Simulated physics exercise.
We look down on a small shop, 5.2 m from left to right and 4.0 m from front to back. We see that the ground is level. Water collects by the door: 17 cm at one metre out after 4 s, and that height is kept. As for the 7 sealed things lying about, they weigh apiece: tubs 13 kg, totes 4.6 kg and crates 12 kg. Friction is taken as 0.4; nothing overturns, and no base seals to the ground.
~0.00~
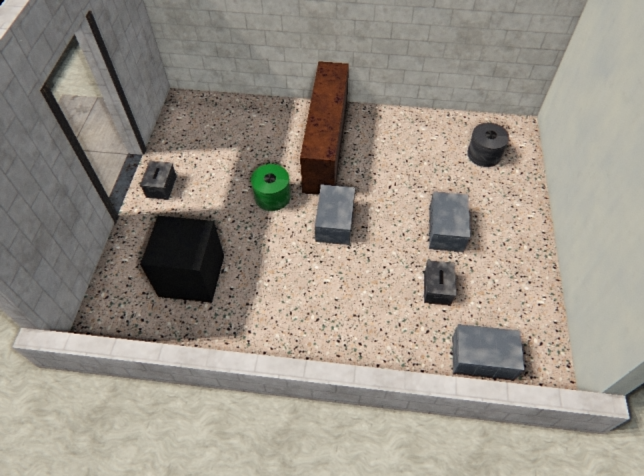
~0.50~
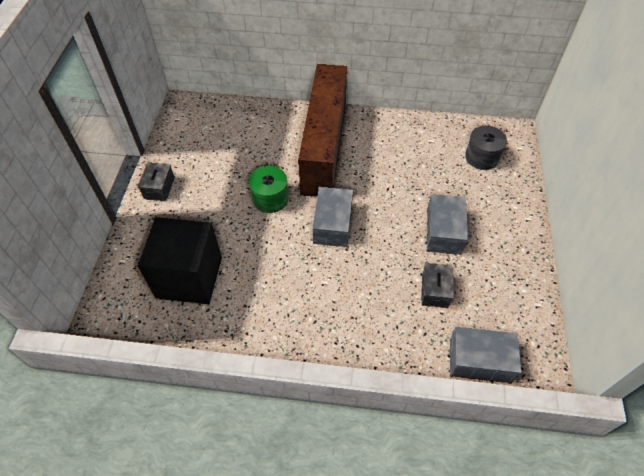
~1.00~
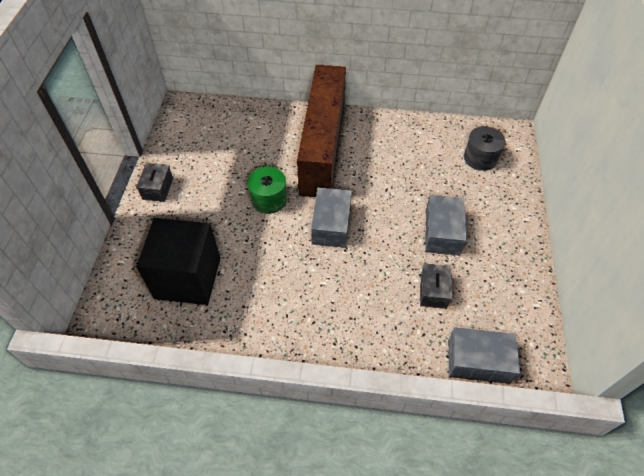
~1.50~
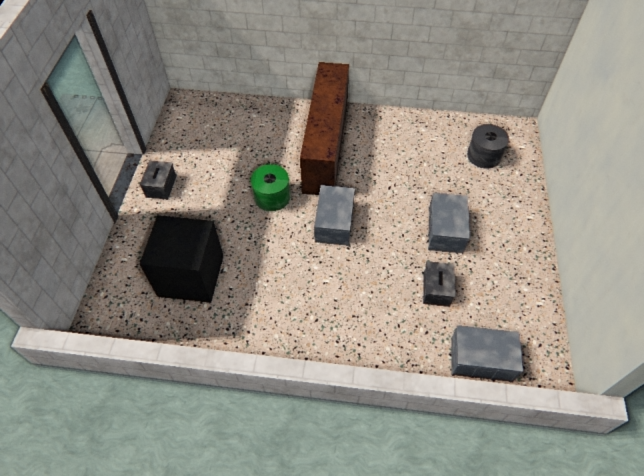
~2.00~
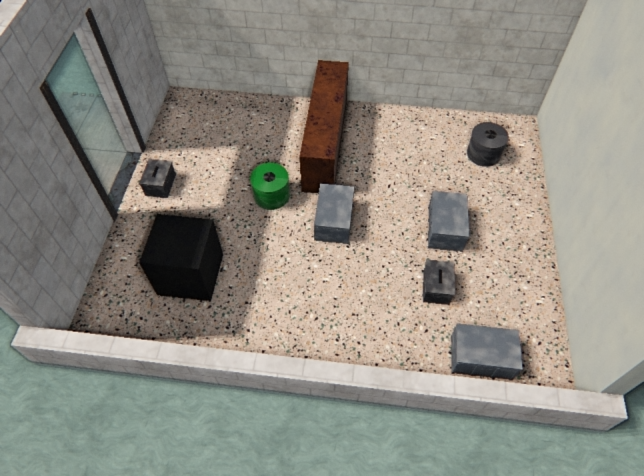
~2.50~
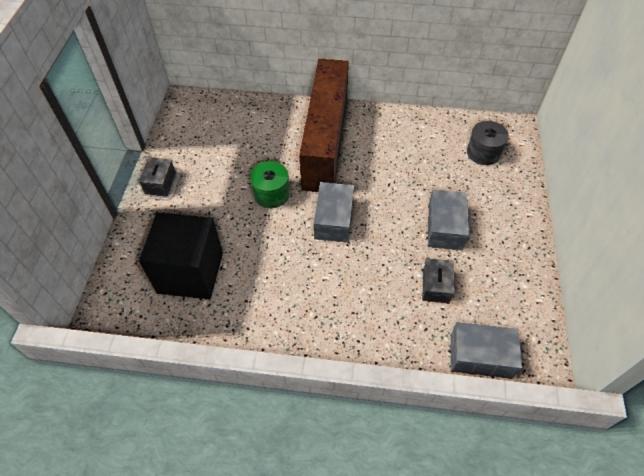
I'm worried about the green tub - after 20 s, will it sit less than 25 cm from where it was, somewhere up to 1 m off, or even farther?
Even farther than 1 m.
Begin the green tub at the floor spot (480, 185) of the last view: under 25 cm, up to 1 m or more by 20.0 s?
It is nudged along.
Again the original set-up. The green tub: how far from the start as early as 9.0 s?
Roughly 60 cm by then.
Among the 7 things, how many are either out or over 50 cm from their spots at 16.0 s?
My count gives 5.
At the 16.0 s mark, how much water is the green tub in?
Around 9 cm.
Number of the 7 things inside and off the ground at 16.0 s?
5 at that moment.
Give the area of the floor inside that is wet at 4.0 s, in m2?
That flooded area is roughly 3.0 m2.
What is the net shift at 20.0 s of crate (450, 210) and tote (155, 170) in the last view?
The first is 150 cm from its start, the second 120 cm.
After 4.0 s the green tub is near (269, 176), 0.0 m from its start, aground; 0 afloat.
After 9.0 s the green tub is near (302, 214), 0.7 m from its start, afloat; 2 afloat.
After 16.0 s the green tub is near (388, 314), 2.2 m from its start, afloat; 5 afloat.
After 20.0 s the green tub is near (484, 278), 2.7 m from its start, afloat; 7 afloat.
